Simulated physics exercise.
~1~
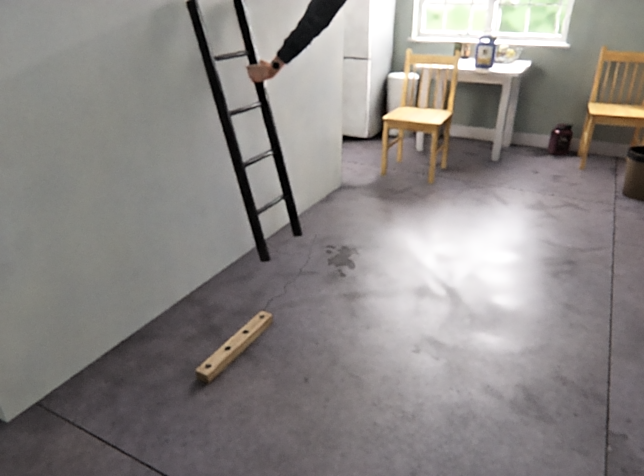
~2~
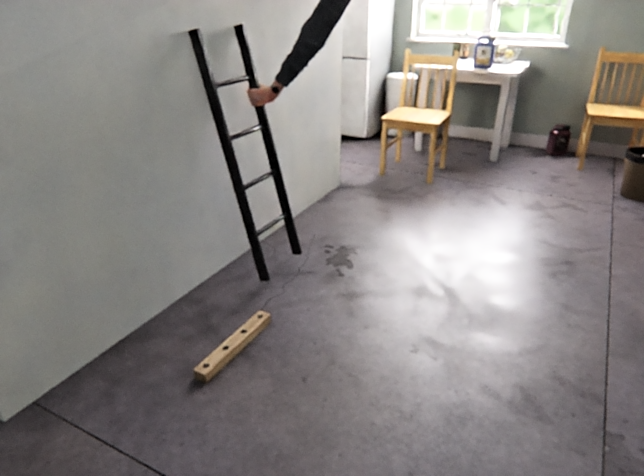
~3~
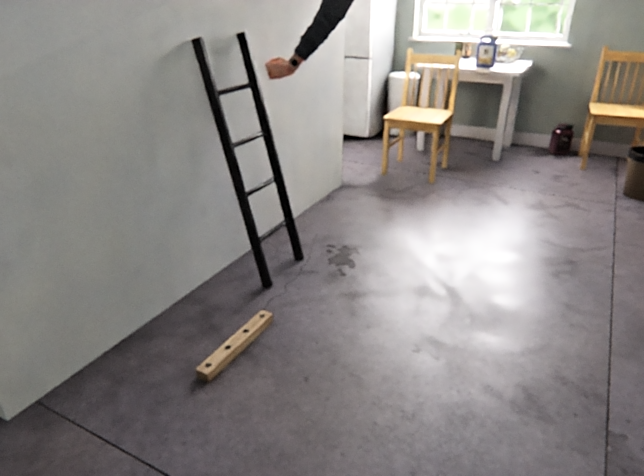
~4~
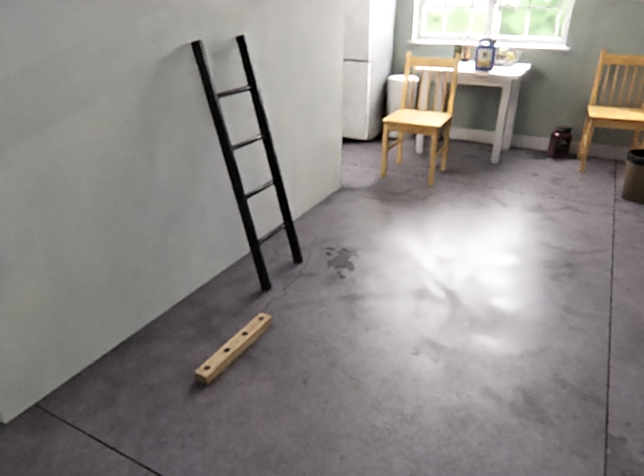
A hand lowering a black ladder-like gate against a pale wall, letting go and drawing back, the gate staying propped upright.
